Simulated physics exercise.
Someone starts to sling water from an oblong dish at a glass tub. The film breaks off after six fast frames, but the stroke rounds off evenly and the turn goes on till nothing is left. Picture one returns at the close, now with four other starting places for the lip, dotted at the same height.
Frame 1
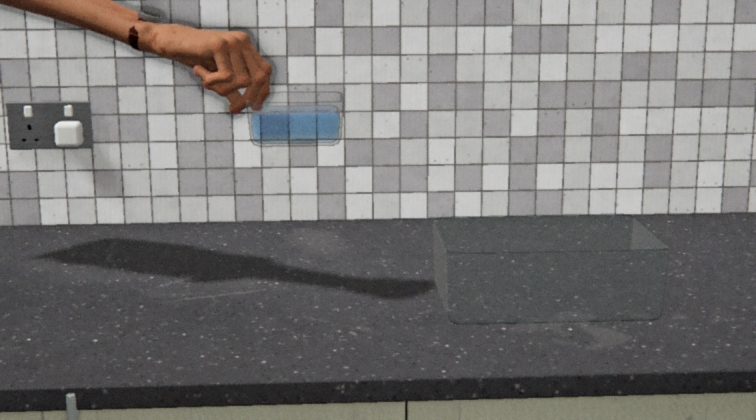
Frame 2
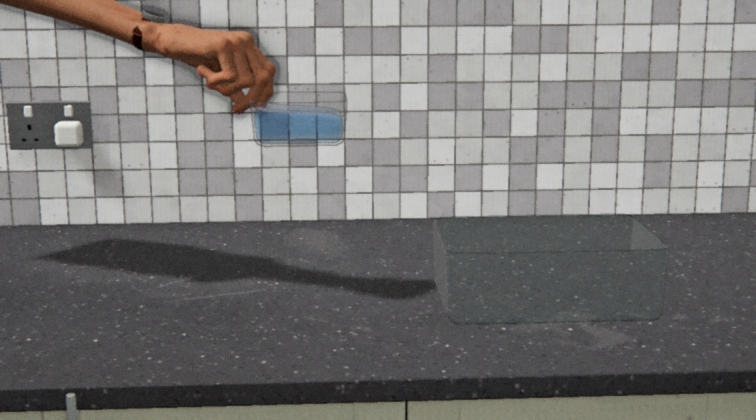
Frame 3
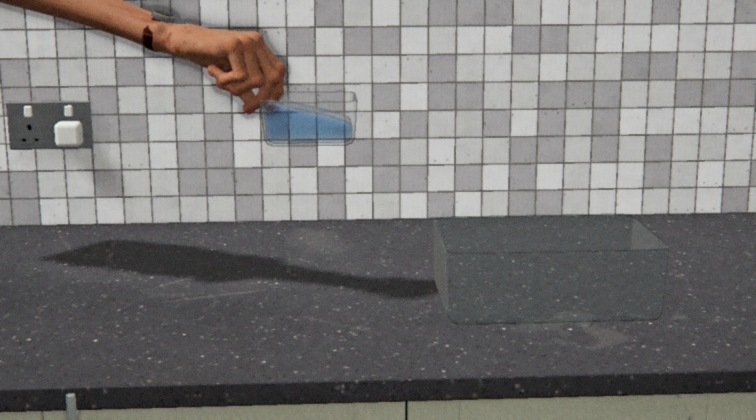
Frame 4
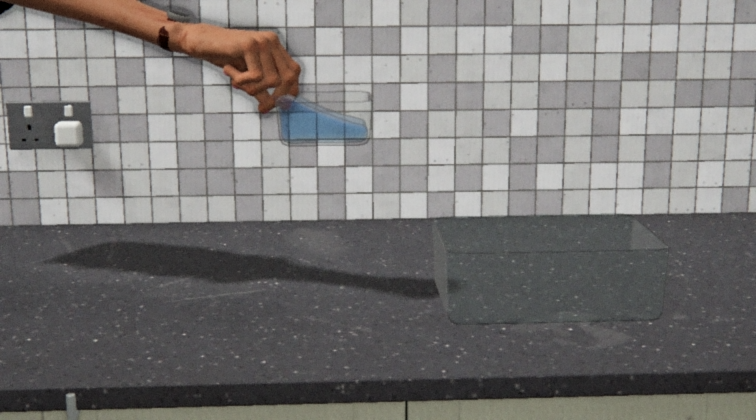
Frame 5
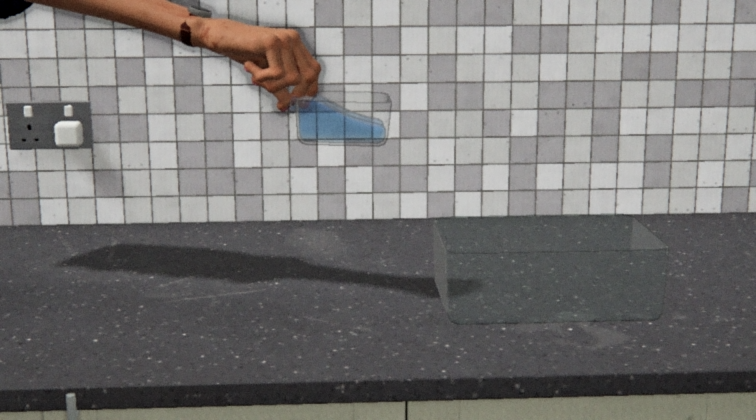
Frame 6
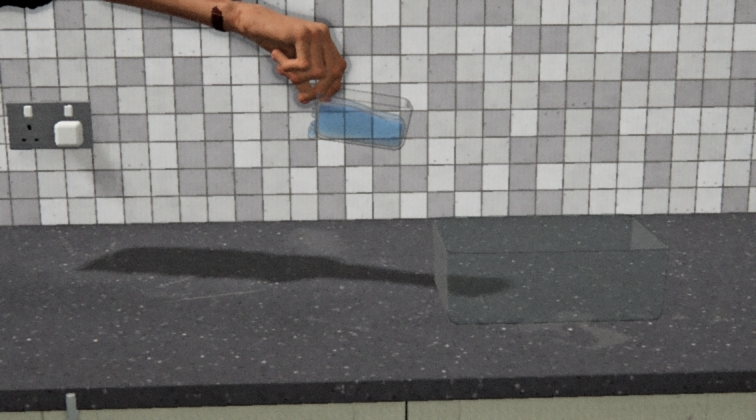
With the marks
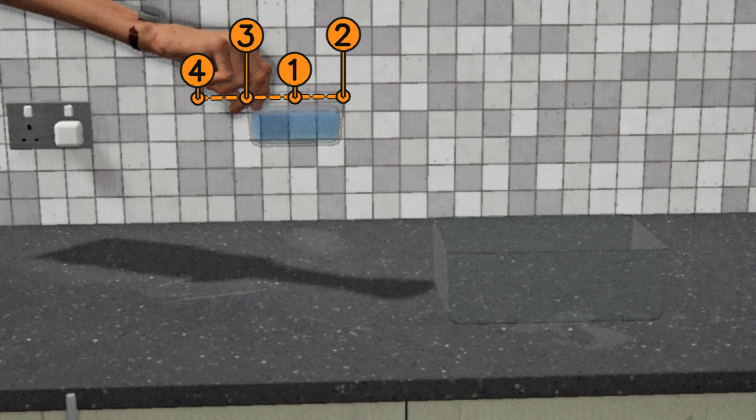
A kitchen counter with a dark speckled top stands against a wall of white and grey square tiles, seen from the front by a still camera. A hand at upper left holds a small clear dish of blue water, with a socket on the left and an empty glass tub on the right. The hand carries the dish rightward, the water slopes, and the dish tilts slightly.
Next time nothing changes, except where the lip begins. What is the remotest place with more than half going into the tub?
I would pick dot 1.
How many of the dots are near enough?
Two of the four.
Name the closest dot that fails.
It is 3.
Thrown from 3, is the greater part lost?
Yes, it does.
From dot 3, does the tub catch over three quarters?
No, less.
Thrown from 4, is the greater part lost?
Yes.
In orange, 1 at (294, 97); 2 at (343, 96); 3 at (246, 97); 4 at (197, 98).
With 1, about 69 % lands in the tub, 28 % falls short and 4 % goes beside or beyond.
With 2, about 87 % lands in the tub, 8 % falls short and 4 % goes beside or beyond.
With 3, about 31 % lands in the tub, 66 % falls short and 3 % goes beside or beyond.
With 4, about 0 % lands in the tub, 100 % falls short.
